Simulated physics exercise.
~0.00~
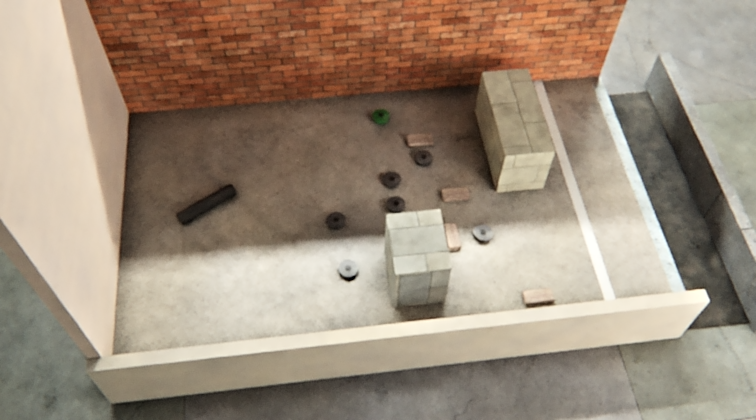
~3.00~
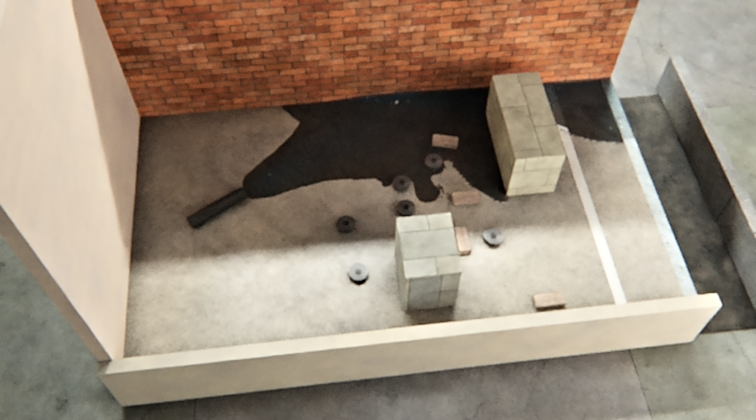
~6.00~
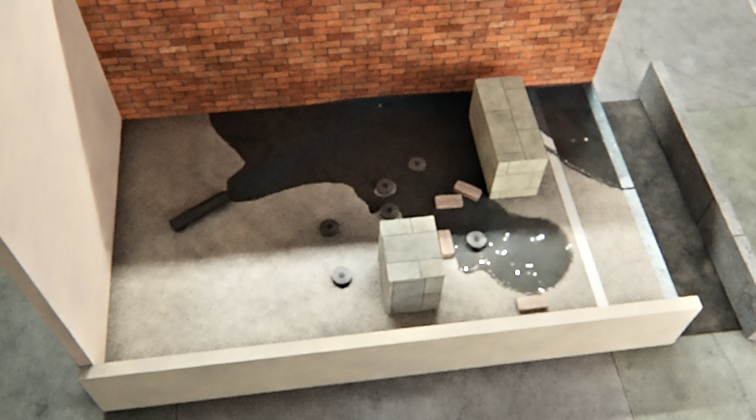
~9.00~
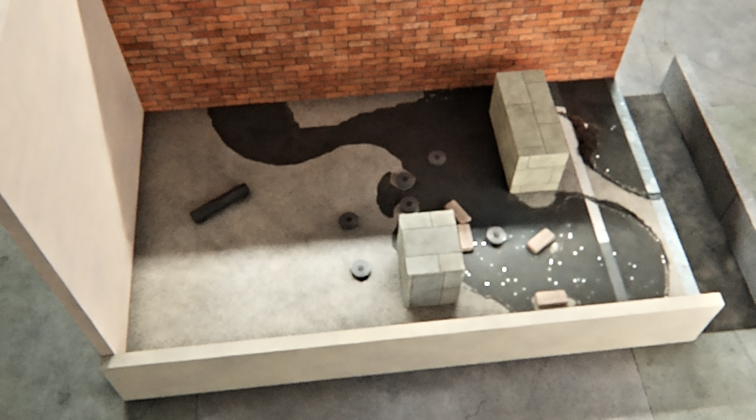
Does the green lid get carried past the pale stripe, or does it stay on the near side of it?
The green lid gets past the stripe. The water carries it away to the right, and it is no longer on the floor at the end.
